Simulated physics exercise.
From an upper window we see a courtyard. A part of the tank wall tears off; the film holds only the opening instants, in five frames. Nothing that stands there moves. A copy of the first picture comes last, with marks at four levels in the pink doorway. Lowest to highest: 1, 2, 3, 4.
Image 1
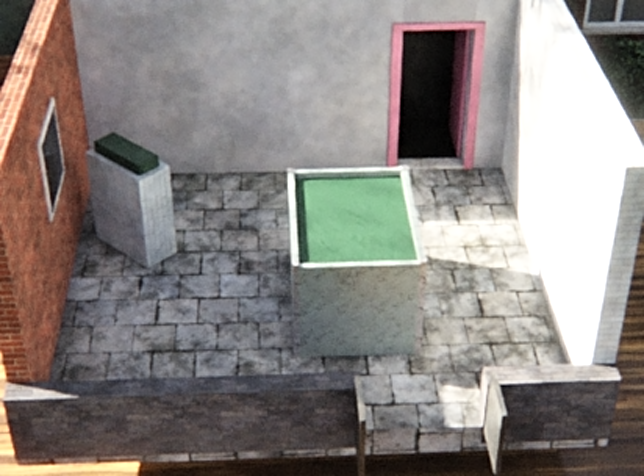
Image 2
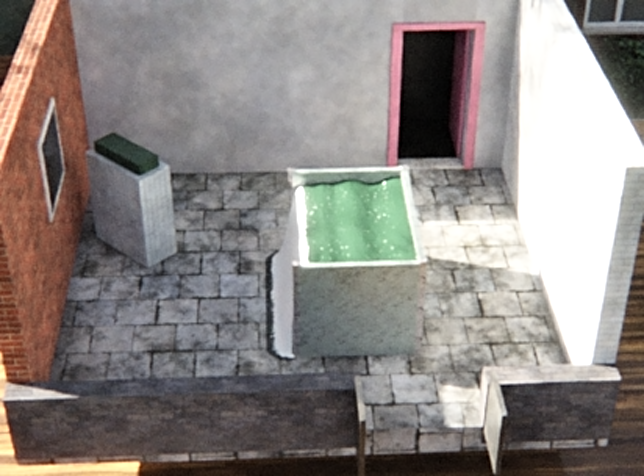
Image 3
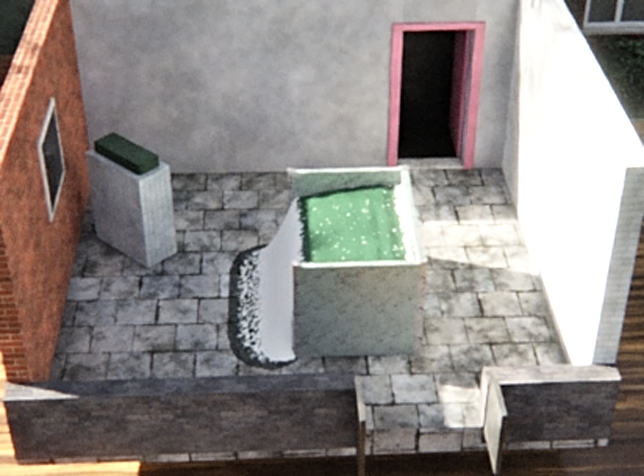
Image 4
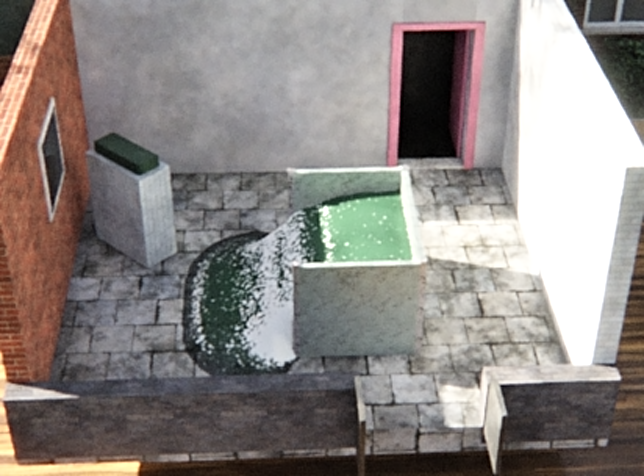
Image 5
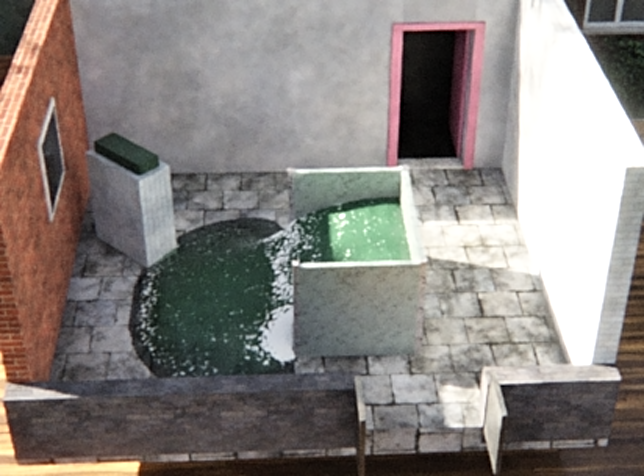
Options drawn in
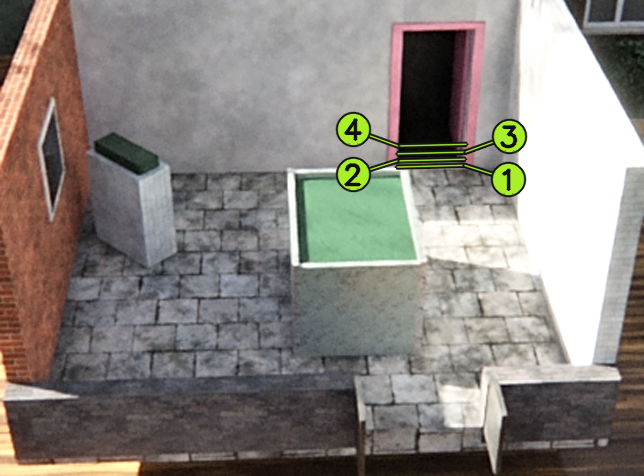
In a walled courtyard, green water pours from a tank's left side and spreads across the paving.
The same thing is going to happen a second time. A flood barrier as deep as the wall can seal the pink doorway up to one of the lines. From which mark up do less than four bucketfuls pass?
2 is the one.
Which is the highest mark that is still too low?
Mark 1.
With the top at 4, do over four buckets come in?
No, that is safe.
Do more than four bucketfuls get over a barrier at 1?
Yes.
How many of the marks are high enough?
Three of the four.
On the marked copy, 1 at (430, 166); 2 at (431, 160); 3 at (431, 152); 4 at (432, 145); from the bottom up 1, 2, 3, 4.
With 1, about 11 bucketfuls get in.
With 2, a splash gets over, under a bucket.
With 3, nothing gets over.
With 4, nothing gets over.
